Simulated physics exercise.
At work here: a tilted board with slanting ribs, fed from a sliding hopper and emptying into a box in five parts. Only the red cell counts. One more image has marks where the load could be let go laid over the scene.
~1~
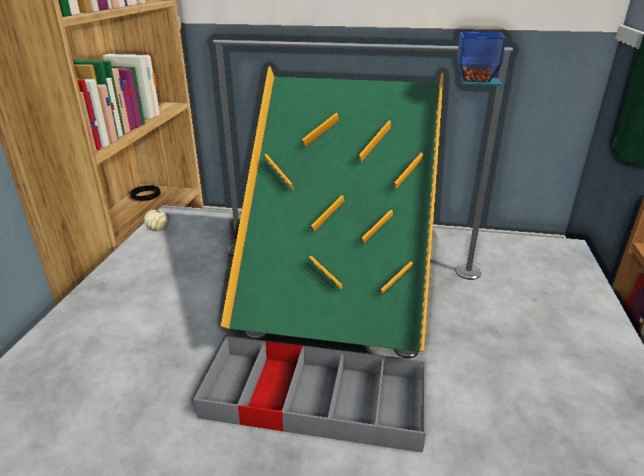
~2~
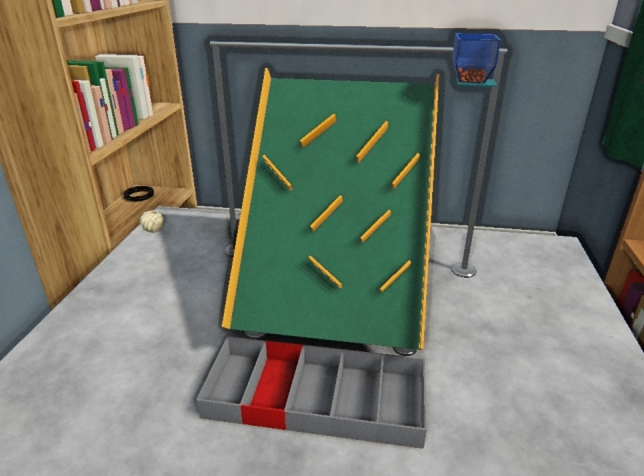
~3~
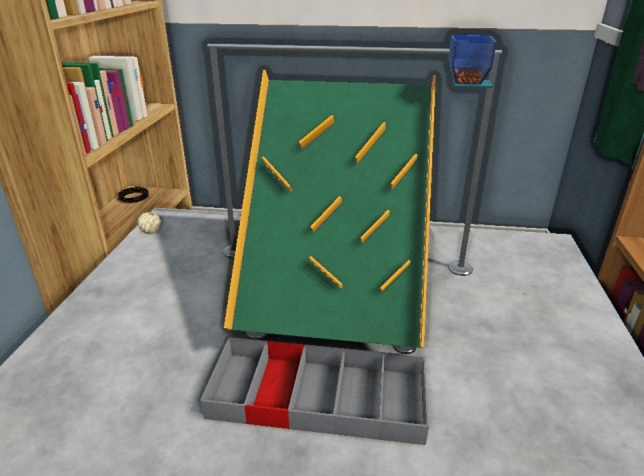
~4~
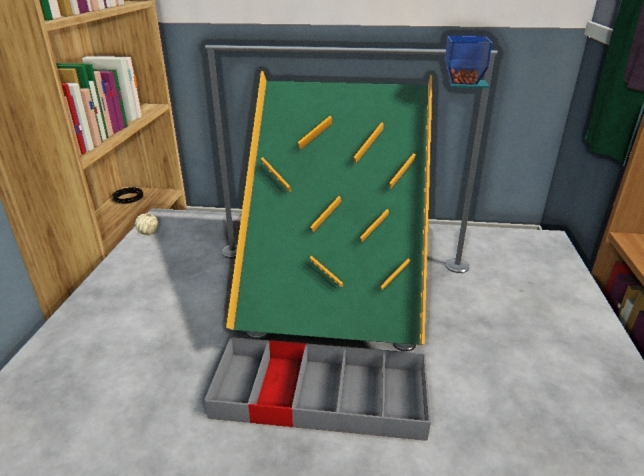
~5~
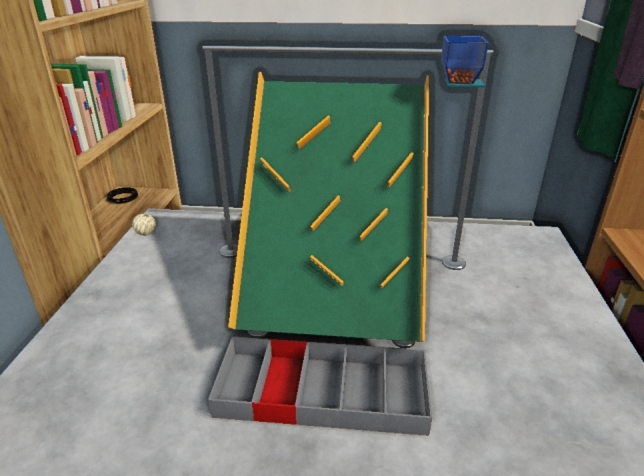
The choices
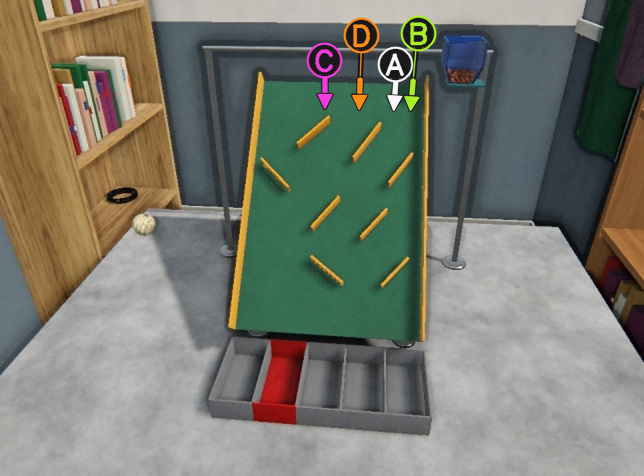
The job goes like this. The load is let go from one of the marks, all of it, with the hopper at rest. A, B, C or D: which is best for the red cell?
The answer is mark C.
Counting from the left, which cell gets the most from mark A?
The fourth.
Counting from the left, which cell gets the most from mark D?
It is the first one.
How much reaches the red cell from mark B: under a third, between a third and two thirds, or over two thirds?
It is under a third.
On the marked copy, mark A meets the board at (394, 105); mark B meets the board at (410, 105); mark C meets the board at (324, 103); mark D meets the board at (359, 104).
With A, none in the red cell, nearly all in other cells, a stray few outside the box.
With B, a stray few in the red cell, most in other cells, about a quarter outside the box.
With C, about half in the red cell, about a third in other cells, a small part outside the box.
With D, a small part in the red cell, most in other cells, a small part outside the box.
